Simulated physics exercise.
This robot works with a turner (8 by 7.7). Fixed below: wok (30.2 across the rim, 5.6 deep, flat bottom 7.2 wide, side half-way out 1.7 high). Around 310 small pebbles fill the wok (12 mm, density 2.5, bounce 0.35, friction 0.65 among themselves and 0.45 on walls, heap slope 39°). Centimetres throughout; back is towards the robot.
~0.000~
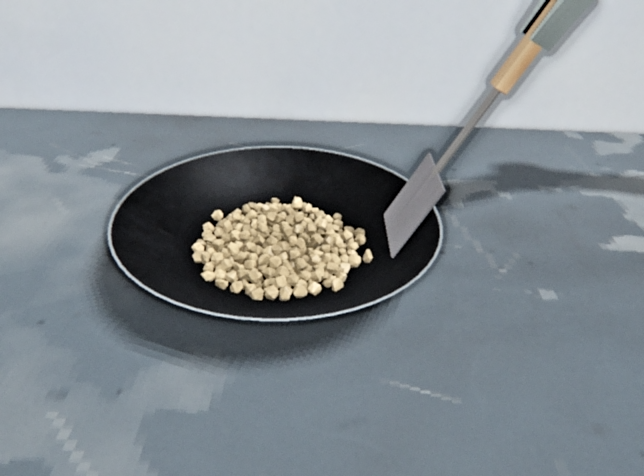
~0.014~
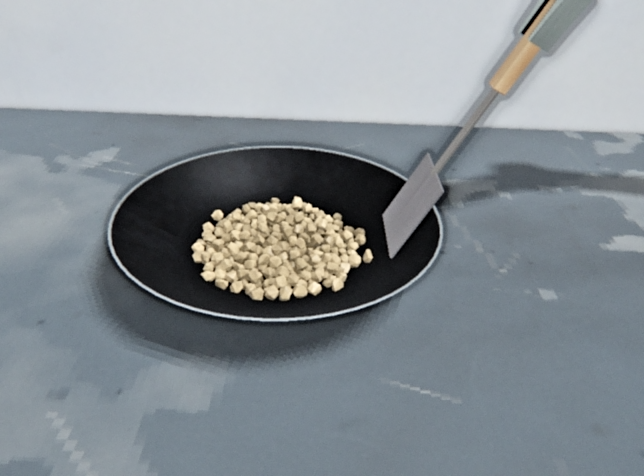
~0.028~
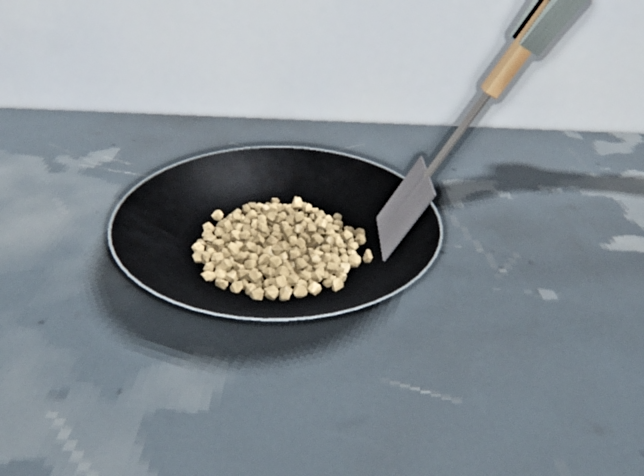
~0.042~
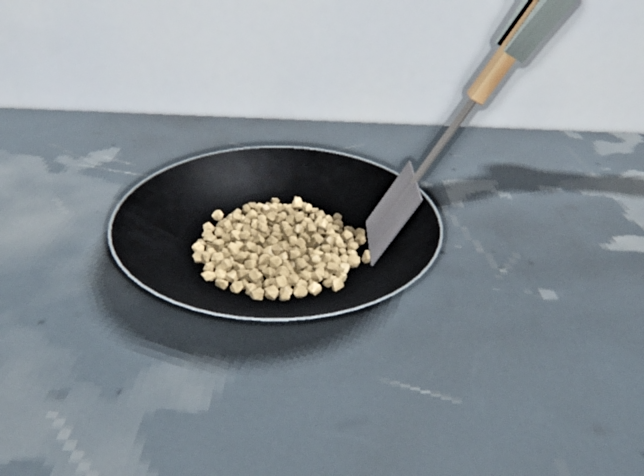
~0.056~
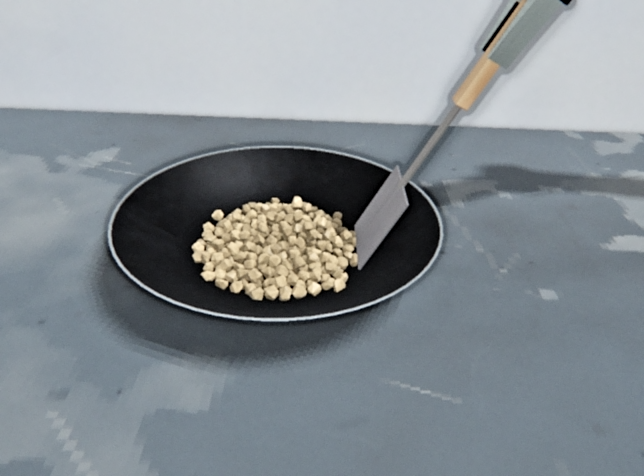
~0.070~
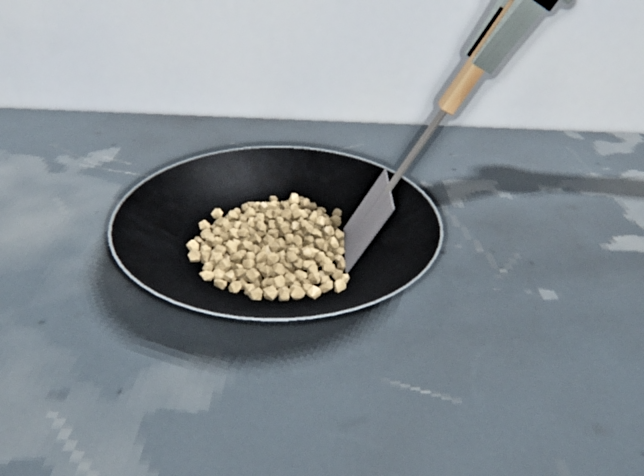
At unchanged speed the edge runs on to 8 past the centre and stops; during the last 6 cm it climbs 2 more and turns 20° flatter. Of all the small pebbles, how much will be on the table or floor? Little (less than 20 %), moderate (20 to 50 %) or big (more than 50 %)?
On the table or floor the share is little, less than 20 %.
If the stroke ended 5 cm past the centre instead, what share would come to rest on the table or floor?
Then about 0 per cent.
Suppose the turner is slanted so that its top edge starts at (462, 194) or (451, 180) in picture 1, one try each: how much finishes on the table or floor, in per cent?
Some 15 and 15 per cent.
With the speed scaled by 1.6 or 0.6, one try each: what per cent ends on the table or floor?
About 40 and 0 per cent.
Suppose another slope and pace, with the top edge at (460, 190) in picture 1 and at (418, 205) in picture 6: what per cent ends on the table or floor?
Some 10 per cent.
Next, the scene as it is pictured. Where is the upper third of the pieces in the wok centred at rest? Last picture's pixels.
Around (171, 216).
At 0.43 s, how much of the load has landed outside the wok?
Some 10 per cent.
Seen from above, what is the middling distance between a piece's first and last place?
About 7 cm.
By 0.13 s, sloping 63°, highest piece 7 above the table; 310 in the wok.
By 0.20 s, sloping 57°, highest piece 6 above the table; 310 in the wok.
By 0.43 s, sloping 43°, highest piece 7 above the table; 267 in the wok, 35 on the table or floor, 8 on the blade or in flight.
By 1.48 s, sloping 43°, highest piece 6 above the table; 266 in the wok, 44 on the table or floor.
Final count, 266 in the wok, 44 on the table or floor. That is 14 % on the table or floor.
